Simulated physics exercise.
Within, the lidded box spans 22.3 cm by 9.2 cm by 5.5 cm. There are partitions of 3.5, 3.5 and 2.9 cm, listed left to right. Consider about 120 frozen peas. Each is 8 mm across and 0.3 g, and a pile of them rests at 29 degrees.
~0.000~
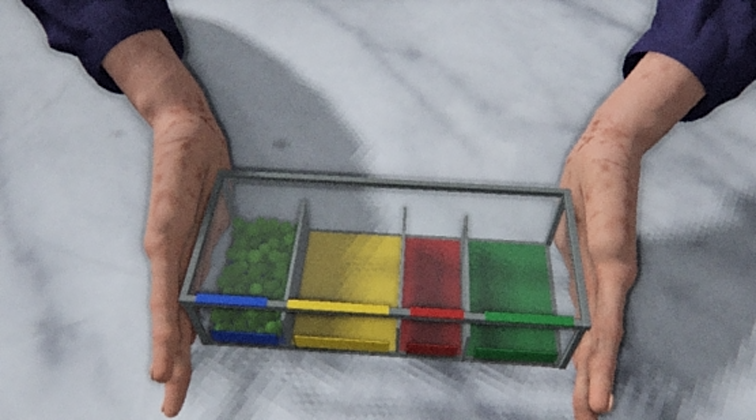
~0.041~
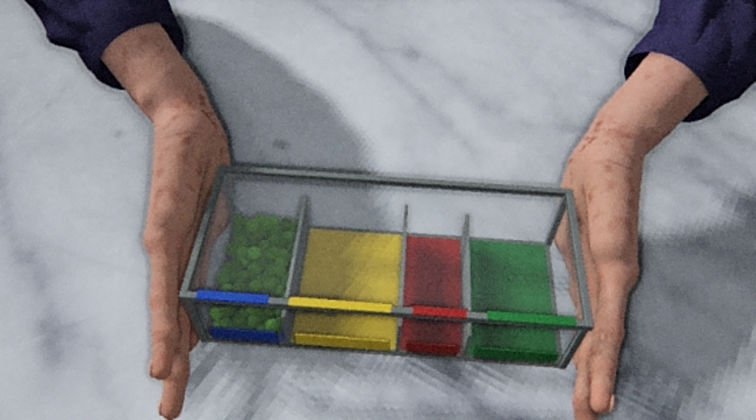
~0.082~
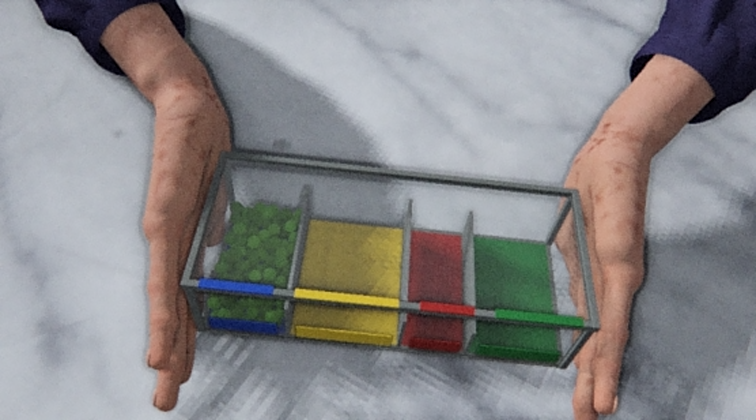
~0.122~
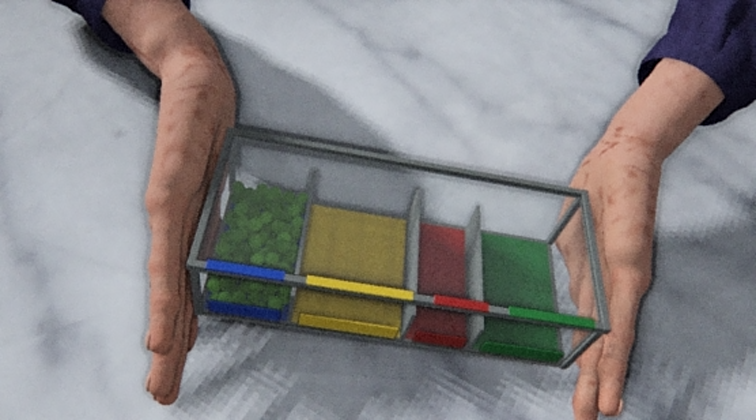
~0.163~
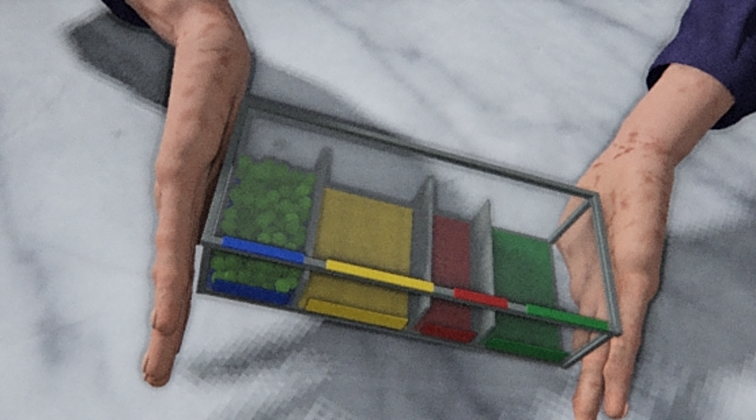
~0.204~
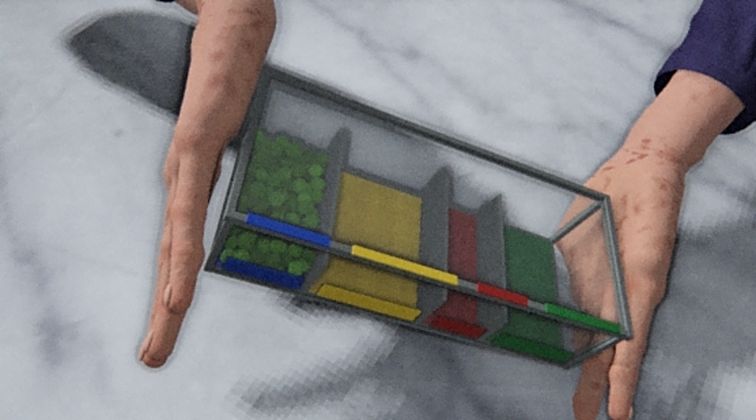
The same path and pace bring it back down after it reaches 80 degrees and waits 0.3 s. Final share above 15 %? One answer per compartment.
Red: Below or equal, blue: Above, green: Above, yellow: Above.
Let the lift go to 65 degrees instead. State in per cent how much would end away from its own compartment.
Near 10 in a hundred, I think.
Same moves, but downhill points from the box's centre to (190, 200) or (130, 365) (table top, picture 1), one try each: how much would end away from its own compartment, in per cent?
The share comes to about 0 in a hundred, then about 0 in a hundred.
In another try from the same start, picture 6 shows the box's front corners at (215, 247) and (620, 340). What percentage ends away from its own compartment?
In that case close to 55 per cent.
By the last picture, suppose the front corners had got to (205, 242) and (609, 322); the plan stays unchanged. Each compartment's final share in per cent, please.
Final per cent - red: 0; blue: 70; green: 20; yellow: 10.
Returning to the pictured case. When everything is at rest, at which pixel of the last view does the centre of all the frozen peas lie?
Near (381, 307).
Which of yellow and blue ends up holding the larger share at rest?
It is the blue one.
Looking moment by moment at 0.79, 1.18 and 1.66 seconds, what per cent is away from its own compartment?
In order: 45, then 60, then 60.
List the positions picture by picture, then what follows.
Box tilt 0 degrees, front corners at (188, 297) and (582, 322); blue 100 %, in the first picture.
Box tilt 1 degrees, front corners at (188, 293) and (585, 322), in the second picture.
Box tilt 5 degrees, front corners at (190, 282) and (591, 323), lowest corner right front, in the third picture.
Box tilt 10 degrees, front corners at (196, 262) and (601, 325), lowest corner right front, in the fourth picture.
Box tilt 17 degrees, front corners at (211, 238) and (613, 328), lowest corner right front, in the fifth picture.
Box tilt 24 degrees, front corners at (234, 214) and (624, 331), lowest corner right front; blue 100 %. Its pace works out near 165 degrees a second, in the sixth picture.
After 0.79 s, tilt 80 degrees; red 15 %, blue 55 %, green 15 %, yellow 20 %.
Then, at 1.18 s, tilt 44 degrees; red 5 %, blue 40 %, green 35 %, yellow 20 %.
After 1.66 s, tilt 0 degrees; red 5 %, blue 40 %, green 35 %, yellow 20 %.
By 2.1 s all is still; red 5 %, blue 40 %, green 35 %, yellow 20 %.
